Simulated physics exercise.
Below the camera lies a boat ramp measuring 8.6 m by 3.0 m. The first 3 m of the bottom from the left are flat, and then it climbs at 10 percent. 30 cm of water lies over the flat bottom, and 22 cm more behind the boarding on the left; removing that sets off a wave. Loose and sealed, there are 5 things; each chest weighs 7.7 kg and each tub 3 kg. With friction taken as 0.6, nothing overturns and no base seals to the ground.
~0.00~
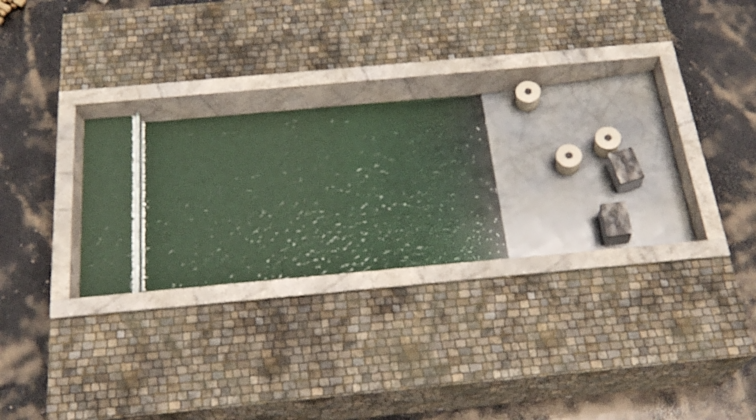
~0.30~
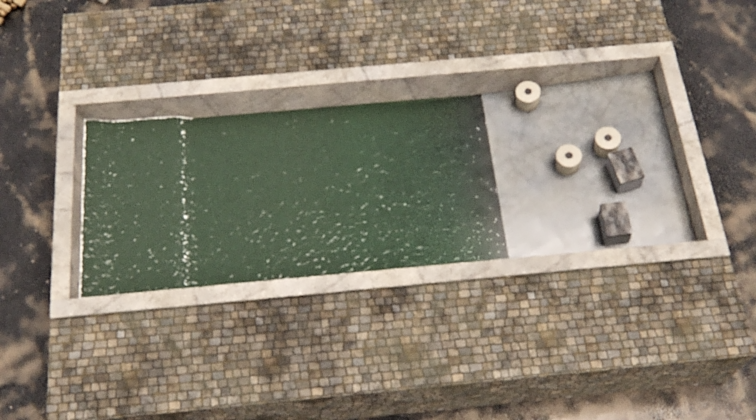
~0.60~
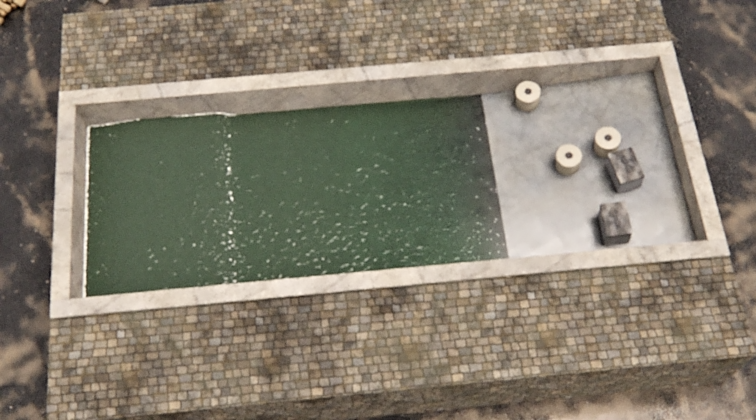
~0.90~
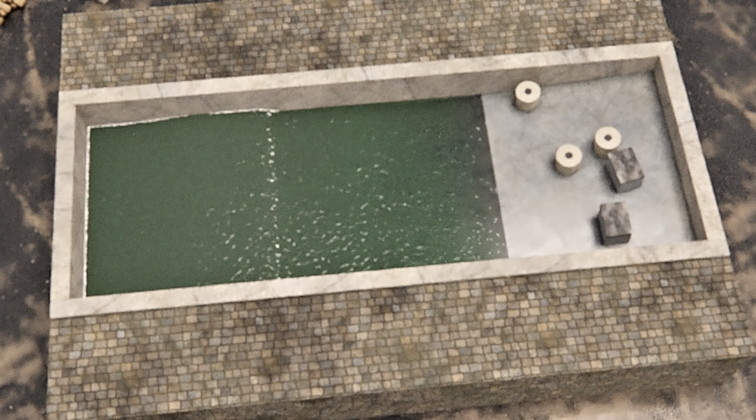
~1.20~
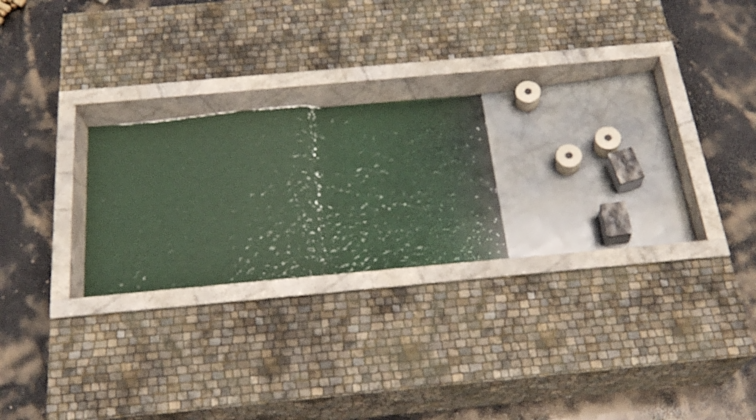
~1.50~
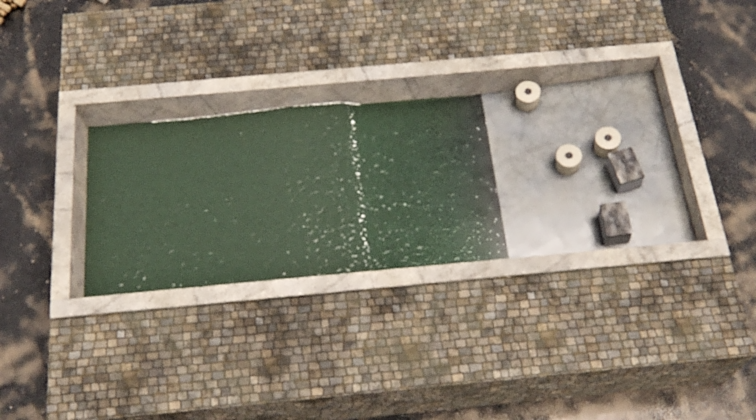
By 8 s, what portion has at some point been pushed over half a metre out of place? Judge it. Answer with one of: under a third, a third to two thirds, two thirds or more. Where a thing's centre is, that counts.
A third to two thirds.
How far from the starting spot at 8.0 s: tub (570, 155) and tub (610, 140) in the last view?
In turn: 80 cm, 5 cm.
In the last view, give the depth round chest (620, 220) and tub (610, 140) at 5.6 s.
First about 2 cm, second about 1 cm.
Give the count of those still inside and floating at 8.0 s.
At that time the total is 0.
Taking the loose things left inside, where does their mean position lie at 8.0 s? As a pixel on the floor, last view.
Centred roughly on (559, 168).
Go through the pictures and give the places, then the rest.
The first frame shows a chest at (629, 165) rests on the ground; a chest at (619, 218), on the bottom; water covers 17.7 m2; 0 of 5 have shifted.
The second frame shows a chest at (629, 165) rests on the ground; a chest at (619, 218) rests on the ground; water covers 17.7 m2; 0 of 5 have shifted.
The third frame shows a chest at (629, 165) rests on the ground; a chest at (619, 218), on the bottom; water covers 17.7 m2; 0 of 5 have shifted.
The fourth frame shows a chest at (629, 165), on the bottom; a chest at (619, 218) rests on the ground; water covers 17.7 m2; 0 of 5 have shifted.
The fifth frame shows a chest at (629, 165) rests on the ground; a chest at (619, 218), on the bottom; water covers 17.7 m2; 0 of 5 have shifted.
The sixth frame shows a chest at (629, 165) rests on the ground; a chest at (619, 218), on the bottom; water covers 17.7 m2; 0 of 5 have shifted.
After 2.1 s 0 of 5 are over 50 cm from their spots; 0 afloat.
After 3.6 s 0 of 5 are over 50 cm from their spots; 0 afloat.
After 5.6 s 0 of 5 are over 50 cm from their spots; 0 afloat.
After 8.0 s 2 of 5 are over 50 cm from their spots, and 2 have been at some point; 0 afloat.
